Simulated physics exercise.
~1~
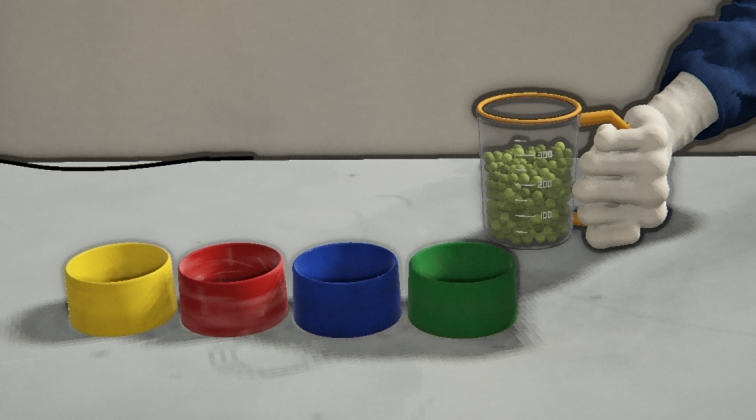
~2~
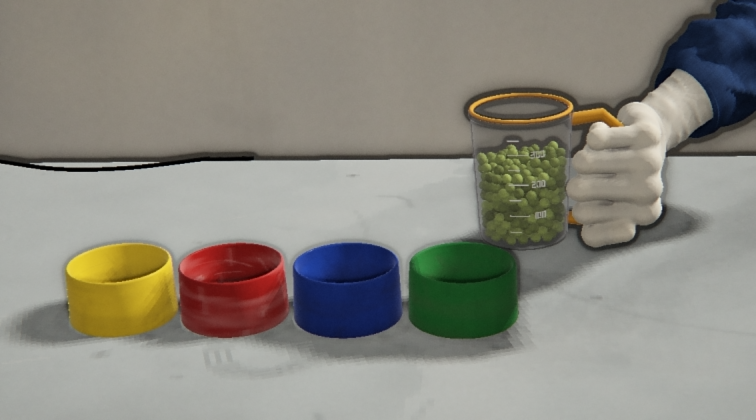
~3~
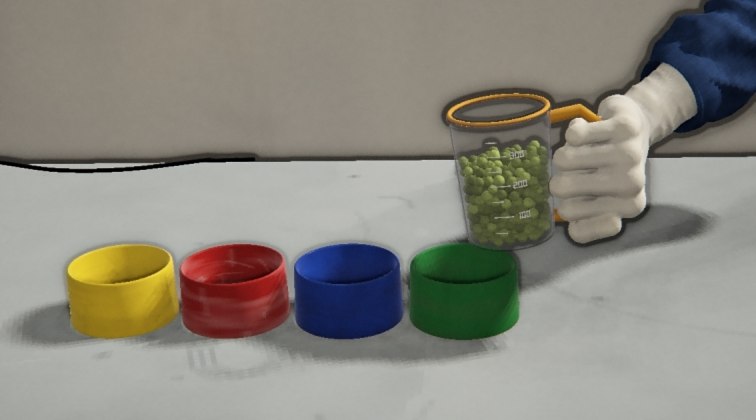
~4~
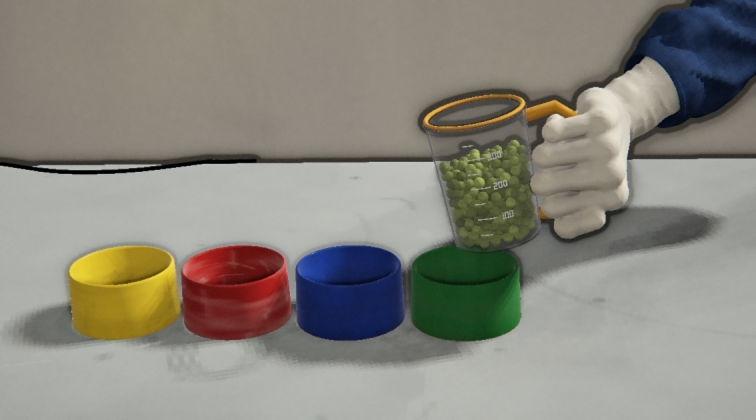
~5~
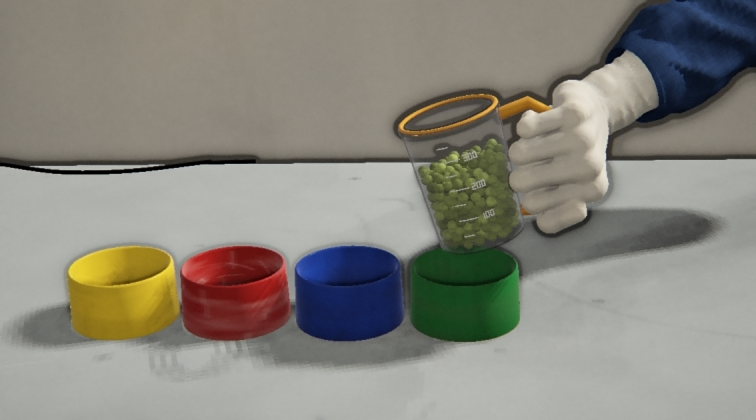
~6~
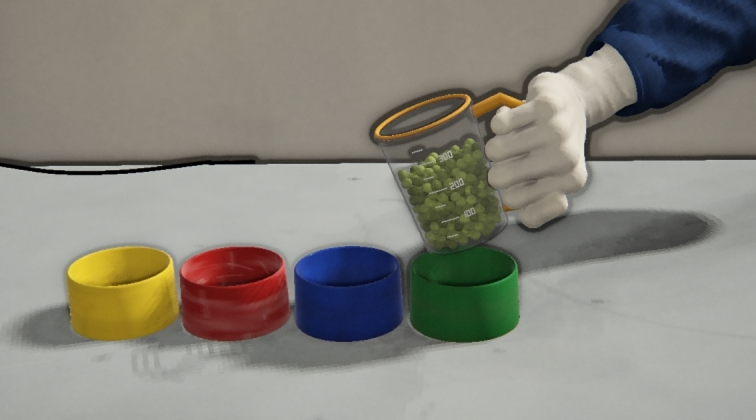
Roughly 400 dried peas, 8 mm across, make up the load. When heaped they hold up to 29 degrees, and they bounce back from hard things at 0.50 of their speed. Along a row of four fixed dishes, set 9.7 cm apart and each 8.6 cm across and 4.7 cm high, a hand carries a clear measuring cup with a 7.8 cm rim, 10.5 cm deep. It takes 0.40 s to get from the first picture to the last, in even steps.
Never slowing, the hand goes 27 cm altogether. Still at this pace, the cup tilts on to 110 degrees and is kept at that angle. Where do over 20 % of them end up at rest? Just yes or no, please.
In short: Red dish no, blue dish no, green dish no, yellow dish yes, counter no.
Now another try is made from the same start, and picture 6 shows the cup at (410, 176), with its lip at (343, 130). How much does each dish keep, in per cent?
Kept per dish: Red = 0, blue = 0, green = 0, yellow = 100.
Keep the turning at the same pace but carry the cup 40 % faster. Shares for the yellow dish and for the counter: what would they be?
Result - yellow dish: 100; counter: 0.
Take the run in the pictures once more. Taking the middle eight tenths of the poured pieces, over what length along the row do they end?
I'd put it near 5 cm.
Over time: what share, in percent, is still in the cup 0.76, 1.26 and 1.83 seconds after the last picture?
Close to 100, 95 and 40 per cent respectively.
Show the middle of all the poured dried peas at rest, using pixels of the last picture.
Approximately (123, 284) in the last view.
Then, 0.76 s after the last picture, tilt 62 degrees; cup holds 100 %.
Then, 1.26 s after the last picture, tilt 90 degrees; cup holds 95 %, yellow 5 %.
Then, 1.83 s after the last picture, tilt 110 degrees; cup holds 40 %, yellow 60 %.
In the end, red 0 %, blue 0 %, green 0 %, yellow 100 %, counter 0 %.
